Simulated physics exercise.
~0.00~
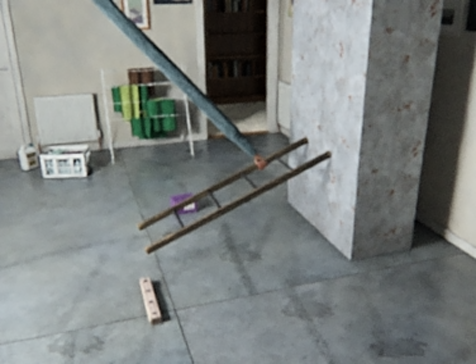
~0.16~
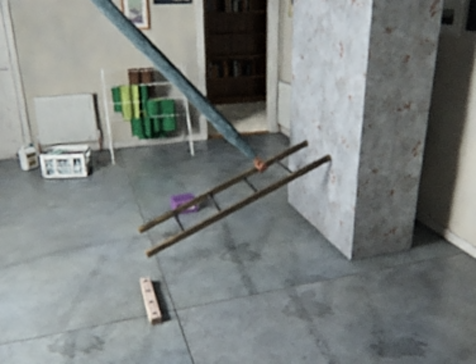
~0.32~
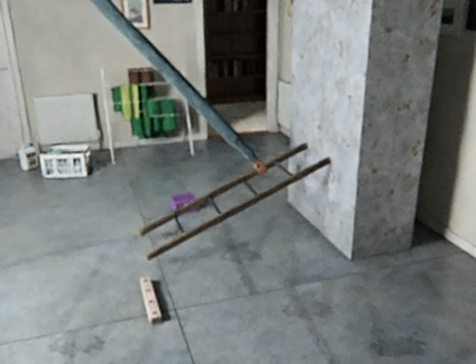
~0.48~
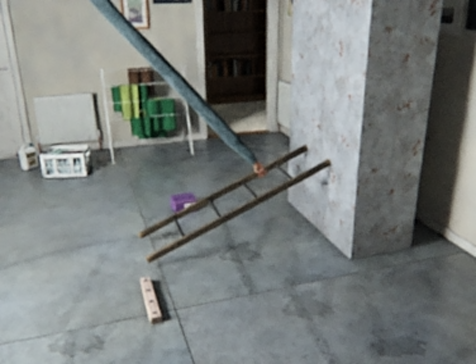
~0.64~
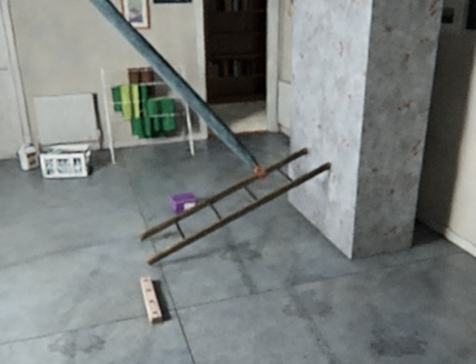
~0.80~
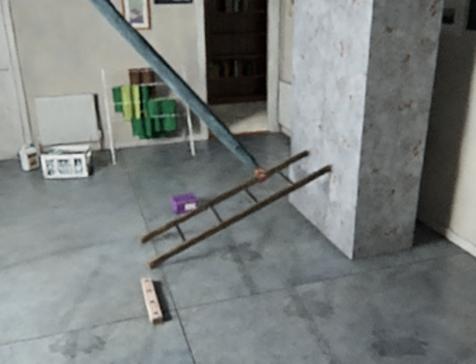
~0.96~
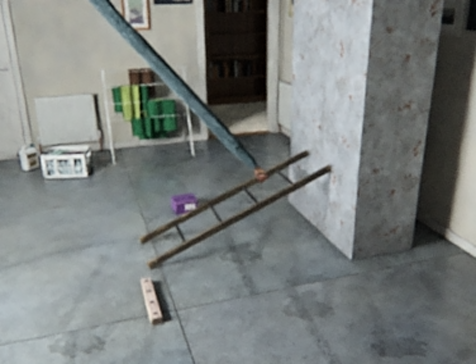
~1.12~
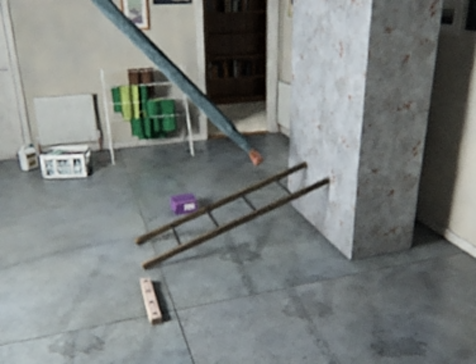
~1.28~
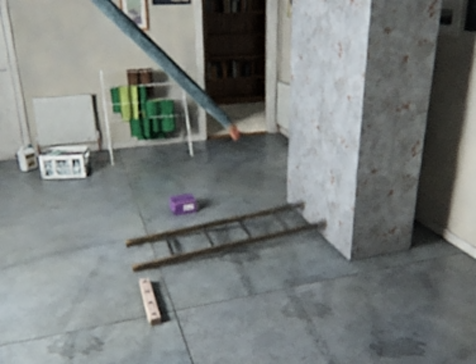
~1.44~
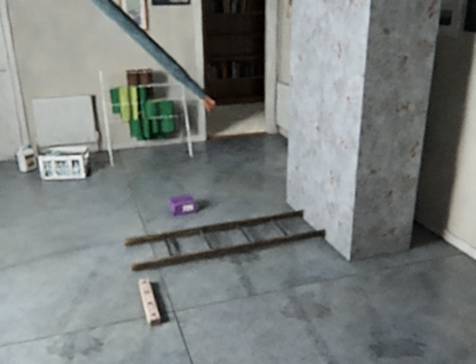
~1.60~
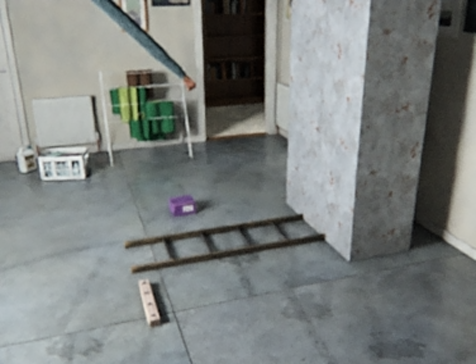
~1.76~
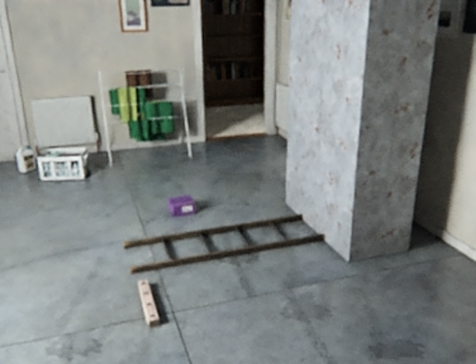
A ladder held against a grey pillar is released, slides down and lies flat on the floor.
